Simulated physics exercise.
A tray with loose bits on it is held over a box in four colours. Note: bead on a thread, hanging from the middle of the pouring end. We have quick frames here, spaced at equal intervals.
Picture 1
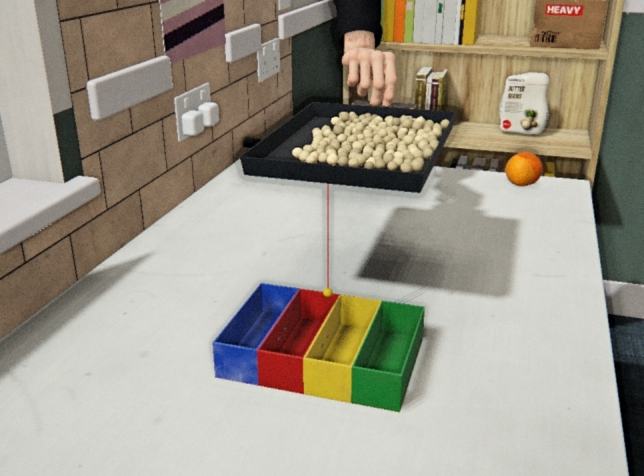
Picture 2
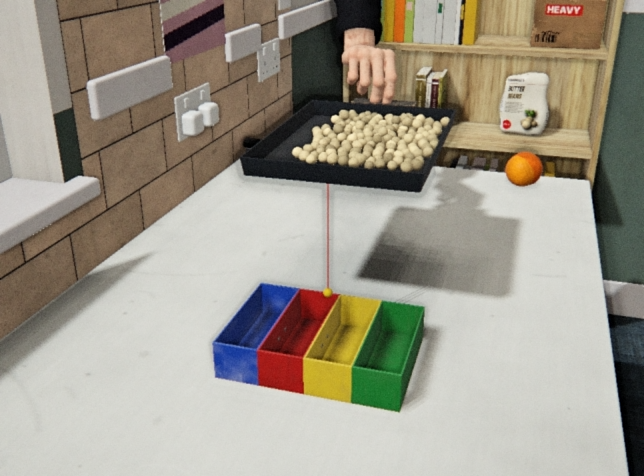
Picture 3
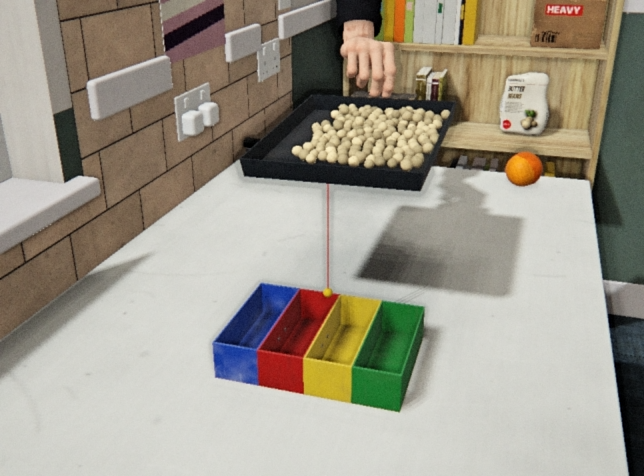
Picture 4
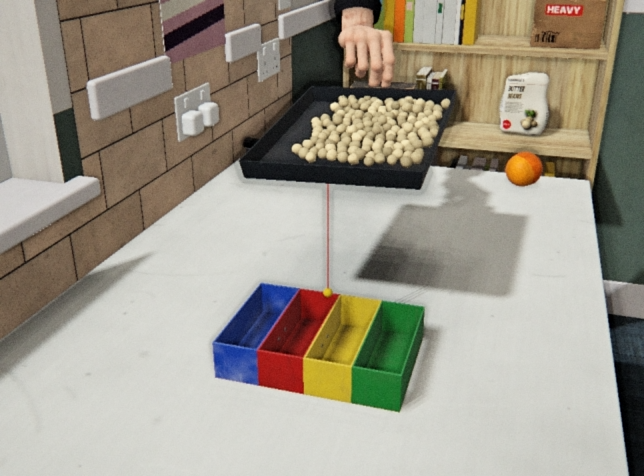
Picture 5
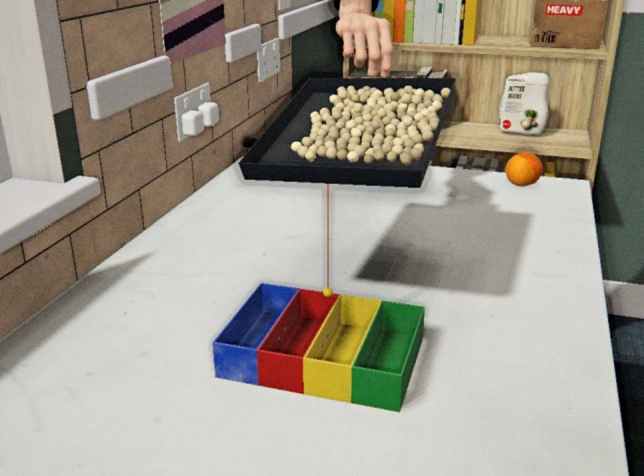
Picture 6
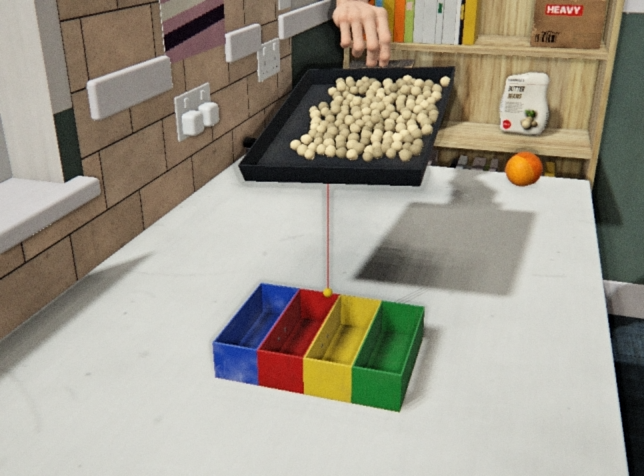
A hand raising the far side of a black tray of round nuts, tilting it slightly above a four-coloured box.
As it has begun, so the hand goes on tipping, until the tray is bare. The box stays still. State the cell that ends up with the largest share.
It is the blue cell.
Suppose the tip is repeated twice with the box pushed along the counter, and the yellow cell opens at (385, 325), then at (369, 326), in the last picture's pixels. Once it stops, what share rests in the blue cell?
Near 20 % and 30 %.
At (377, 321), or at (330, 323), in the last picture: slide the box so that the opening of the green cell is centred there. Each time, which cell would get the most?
With the first placing it's that blue cell, with the second it's that red cell.
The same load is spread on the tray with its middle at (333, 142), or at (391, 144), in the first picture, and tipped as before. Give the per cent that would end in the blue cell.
Close to 40 per cent, followed by close to 40 per cent.
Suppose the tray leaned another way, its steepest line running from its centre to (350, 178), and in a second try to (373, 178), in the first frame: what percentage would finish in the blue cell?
Roughly 10 percent, then 0 percent.
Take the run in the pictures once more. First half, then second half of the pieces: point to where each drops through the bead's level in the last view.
I'd say close to (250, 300) at first and close to (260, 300) later on.
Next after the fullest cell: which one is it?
That's the red one.
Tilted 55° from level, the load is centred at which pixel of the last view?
I'd mark the middle close to (317, 119).
Shortly afterwards, tray tipped steeply; all but a few on the tray; only a few falling or outside the box.
Next, tray tipped right over; all but a few on the tray; only a few in the red cell; only a few in the blue cell; only a few falling or outside the box.
Some moments later, tray tipped past a quarter turn; near a third in the blue cell; near a quarter in the red cell; a little in the yellow cell; only a few in the green cell; near a third falling or outside the box.
In the end, tray tipped past a quarter turn; near a third in the blue cell; near a quarter in the red cell; a little in the yellow cell; only a few in the green cell; near a third outside the box.
